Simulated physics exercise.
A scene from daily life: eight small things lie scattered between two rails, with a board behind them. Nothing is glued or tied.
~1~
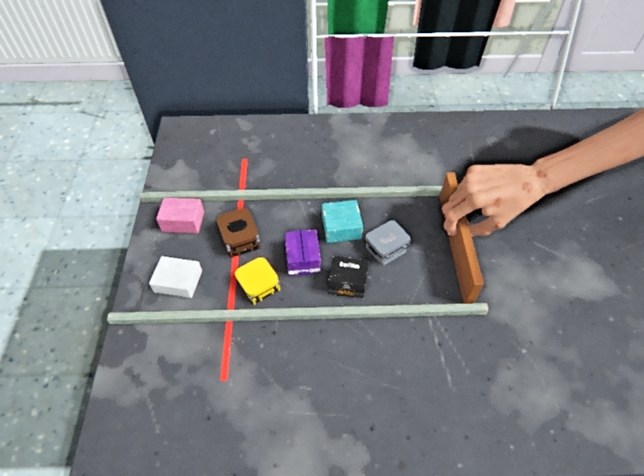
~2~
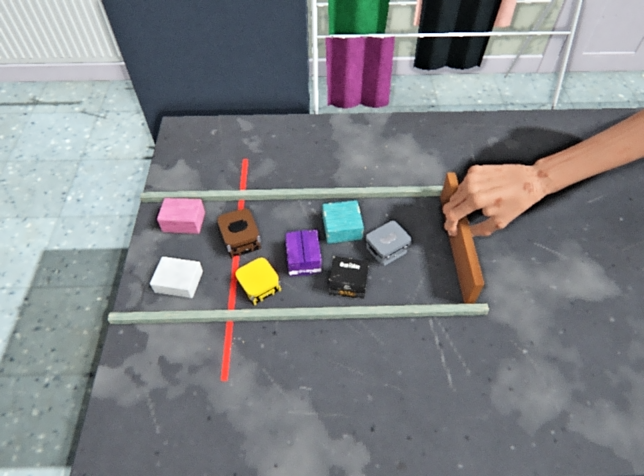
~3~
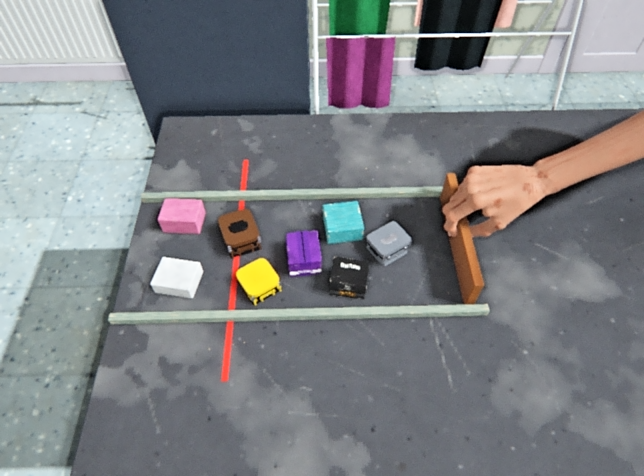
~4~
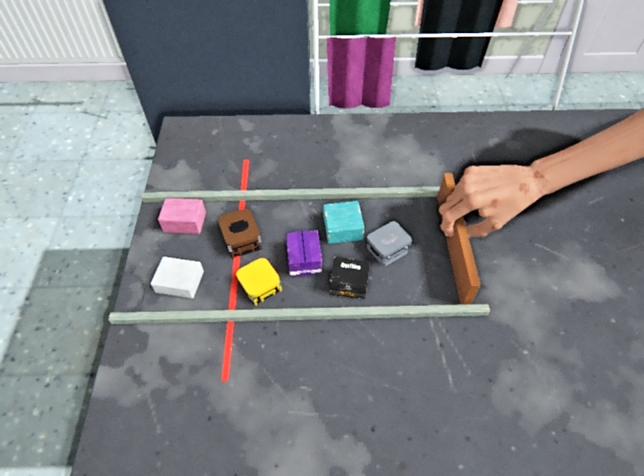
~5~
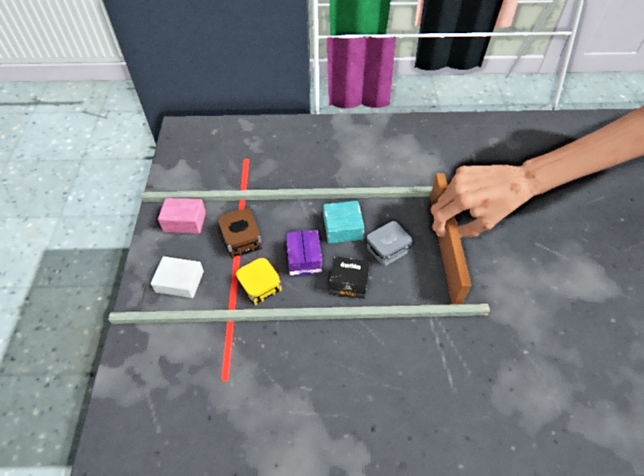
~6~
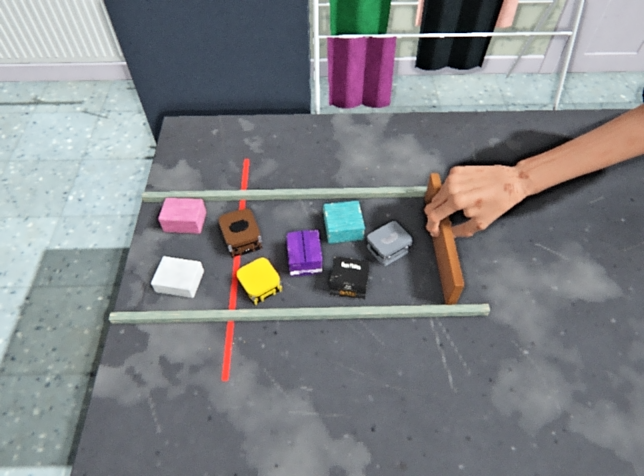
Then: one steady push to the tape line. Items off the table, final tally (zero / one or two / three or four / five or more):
Final tally: Zero.
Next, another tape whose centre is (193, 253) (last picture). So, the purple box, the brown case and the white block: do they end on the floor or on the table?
Outcome: The purple box is safe; the brown case is safe; the white block is gone.
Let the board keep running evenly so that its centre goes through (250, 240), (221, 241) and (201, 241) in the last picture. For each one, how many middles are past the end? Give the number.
The numbers are 0, 0 and 1.
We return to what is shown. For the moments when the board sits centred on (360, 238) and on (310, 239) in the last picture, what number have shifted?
3, then 6.
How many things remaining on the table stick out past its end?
So the number is 0.
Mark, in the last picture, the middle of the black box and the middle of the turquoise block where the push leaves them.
Black box at about (214, 283), turquoise block at about (222, 222).
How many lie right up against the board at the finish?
At rest, 3 are in contact.
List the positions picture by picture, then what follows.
Pink block (181, 216); white block (176, 277); brown case (239, 233); board (459, 235); tape (236, 252), in the first picture.
White block (177, 277); grey case (387, 244), in the second picture.
Brown case (240, 233); black box (349, 278), in the third picture.
Pink block (183, 216); turquoise block (343, 222), in the fourth picture.
White block (178, 277); purple box (304, 253), in the fifth picture.
Pink block (183, 215); white block (178, 277); brown case (241, 233); board (442, 236); tape (238, 252), in the sixth picture.
Soon after, none off yet; pink block at rest near (183, 215); white block at rest near (178, 277); brown case at rest near (241, 233).
Then, none off yet; pink block at rest near (183, 215); white block at rest near (178, 277); brown case moved a little near (218, 230).
At rest, the number that fall off is zero.
